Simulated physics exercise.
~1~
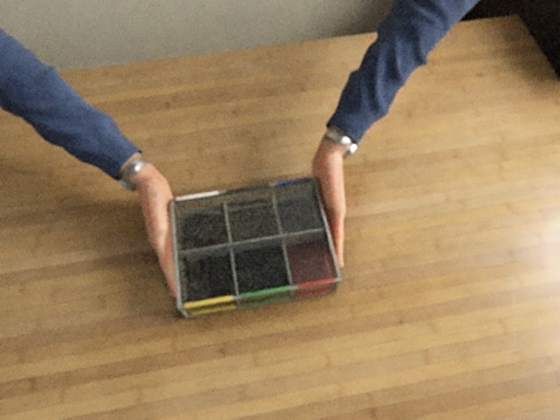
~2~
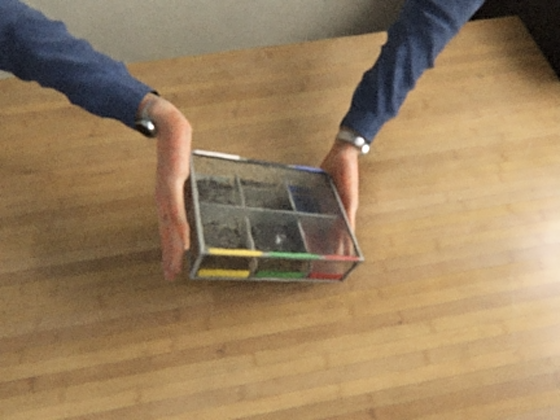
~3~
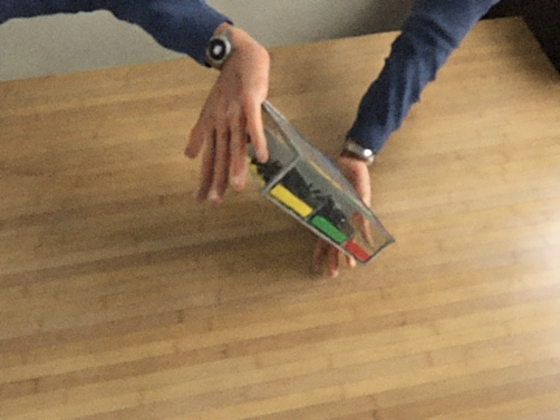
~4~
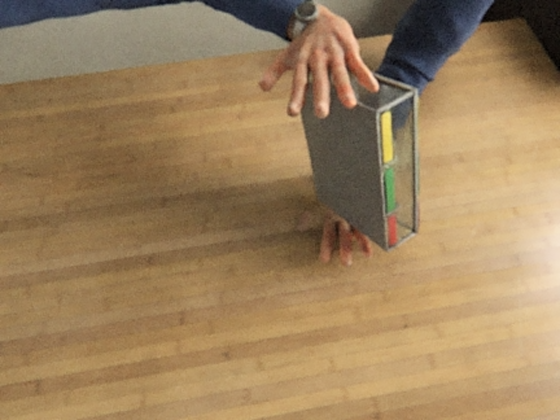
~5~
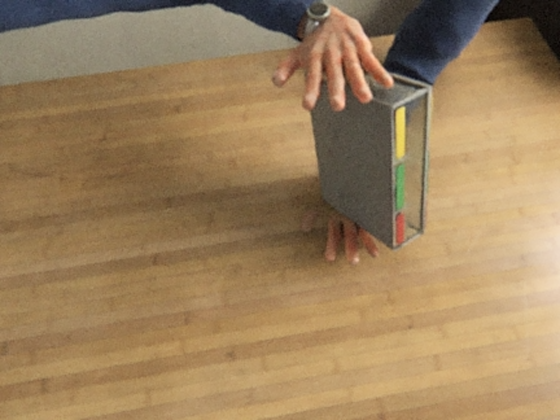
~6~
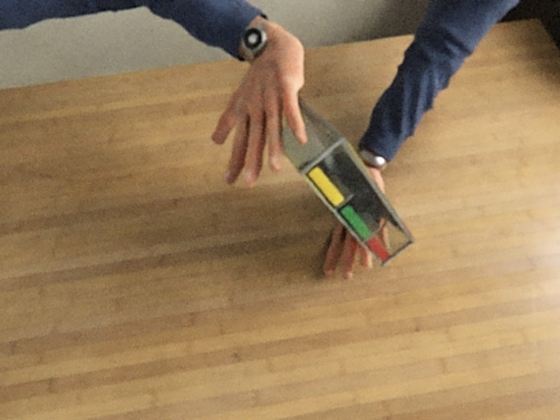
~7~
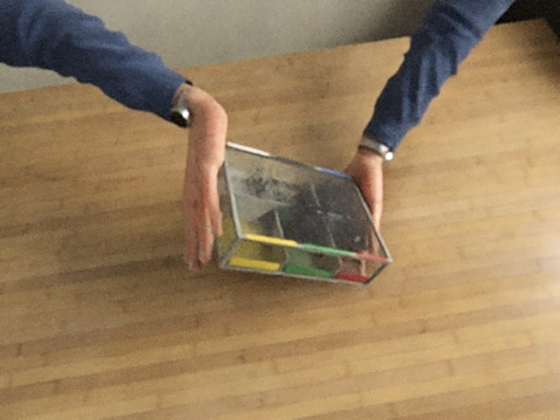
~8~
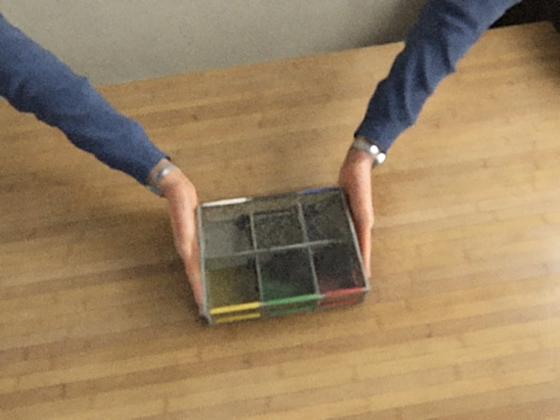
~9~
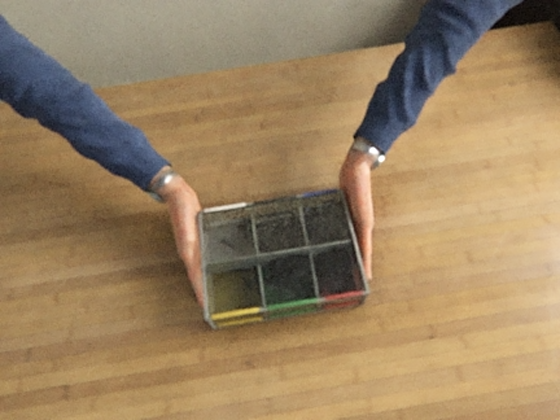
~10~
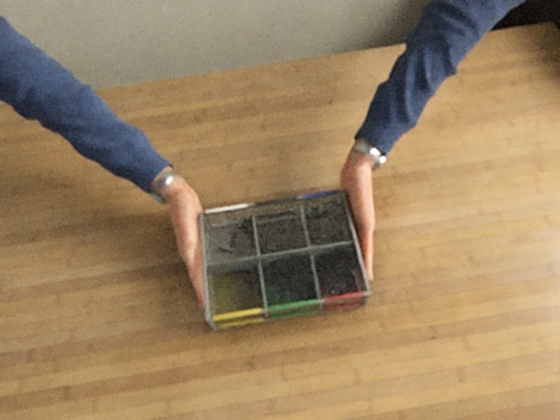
Two hands lifted a clear-lidded, divided box of small black pieces off a wooden table, tipped it up onto its right side, held it briefly, then lowered it flat again, leaving the yellow-marked compartment looking mostly empty while others stayed well filled.
